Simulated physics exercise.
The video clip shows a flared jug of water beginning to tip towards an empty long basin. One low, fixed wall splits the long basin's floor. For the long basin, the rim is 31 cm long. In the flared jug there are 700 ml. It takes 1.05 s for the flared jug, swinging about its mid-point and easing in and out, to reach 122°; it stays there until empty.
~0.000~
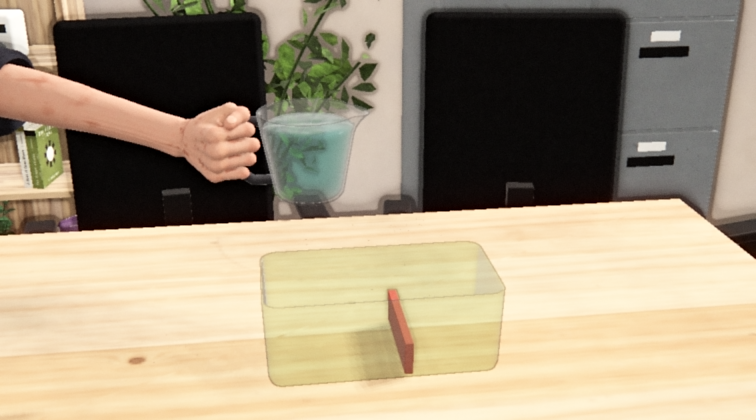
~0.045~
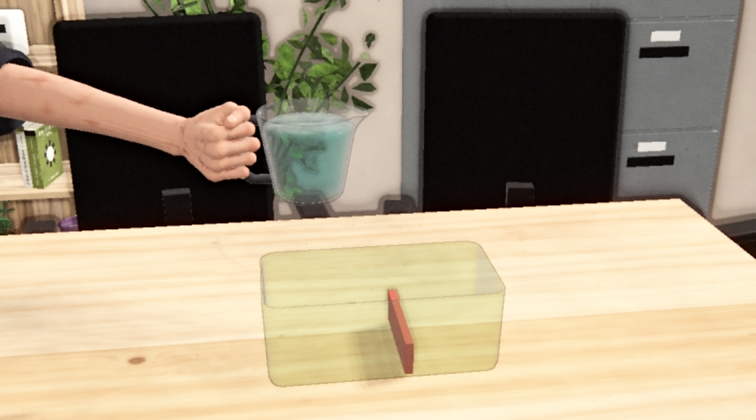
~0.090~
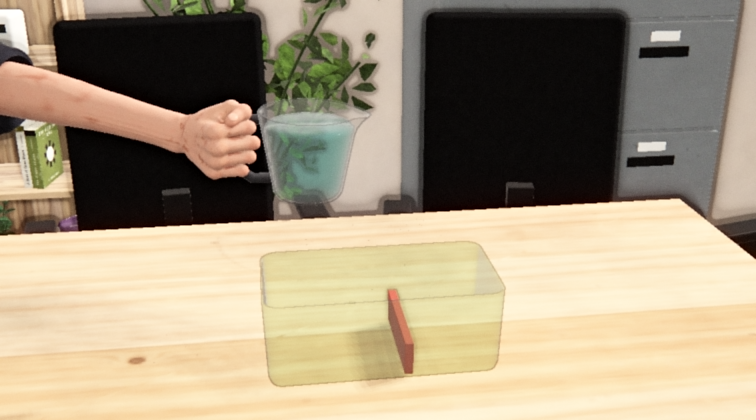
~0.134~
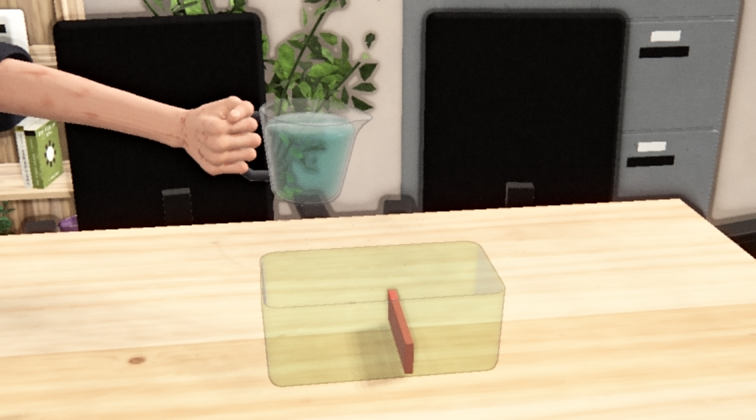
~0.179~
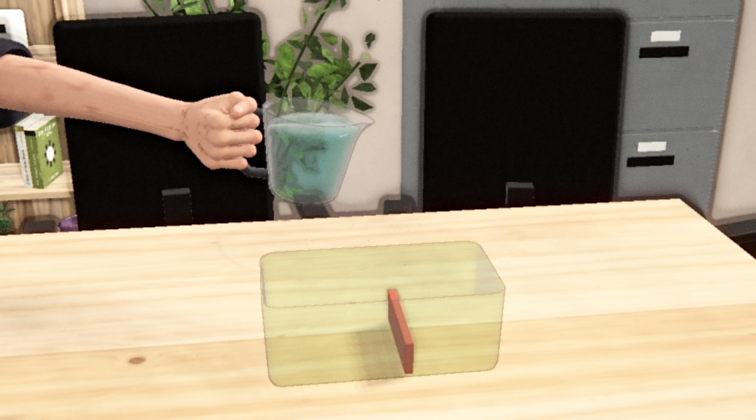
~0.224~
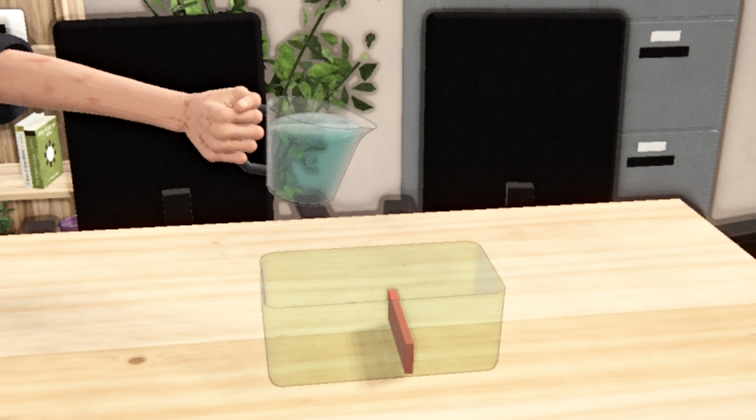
A hand held a clear jug of blue-green liquid above a see-through yellowish basin with a low red wall inside, then slowly tilted the jug slightly to the right.
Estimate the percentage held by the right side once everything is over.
I would say 69 per cent.
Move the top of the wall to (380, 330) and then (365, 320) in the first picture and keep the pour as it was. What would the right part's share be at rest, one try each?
I'd put it at about 75 per cent for the first and about 90 per cent for the second.
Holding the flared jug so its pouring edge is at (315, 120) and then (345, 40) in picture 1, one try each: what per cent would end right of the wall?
I'd expect close to 5 per cent and then close to 55 per cent.
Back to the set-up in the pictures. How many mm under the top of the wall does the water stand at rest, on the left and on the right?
Noted: Left near 40 mm, right near 20 mm.
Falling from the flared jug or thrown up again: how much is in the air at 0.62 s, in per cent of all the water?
Roughly 30 %.
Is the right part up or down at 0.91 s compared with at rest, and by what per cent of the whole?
Result: An increase, close to 1.
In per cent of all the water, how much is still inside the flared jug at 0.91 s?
4 per cent or thereabouts.
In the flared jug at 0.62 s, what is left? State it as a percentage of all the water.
58 %.
By 0.62 s the tilt is 78° and 58 per cent is still to pour, 0 is left of the wall and 13 right of it.
By 0.91 s the tilt is 117° and 4 per cent is still to pour, 19 is left of the wall and 68 right of it.
By 1.22 s the tilt is 122° and 0 per cent is still to pour, 29 is left of the wall and 68 right of it.
By 1.55 s the tilt is 122° and 0 per cent is still to pour, 29 is left of the wall and 69 right of it.
At rest 29 per cent lies left of the wall, 69 right of it and 2 outside.
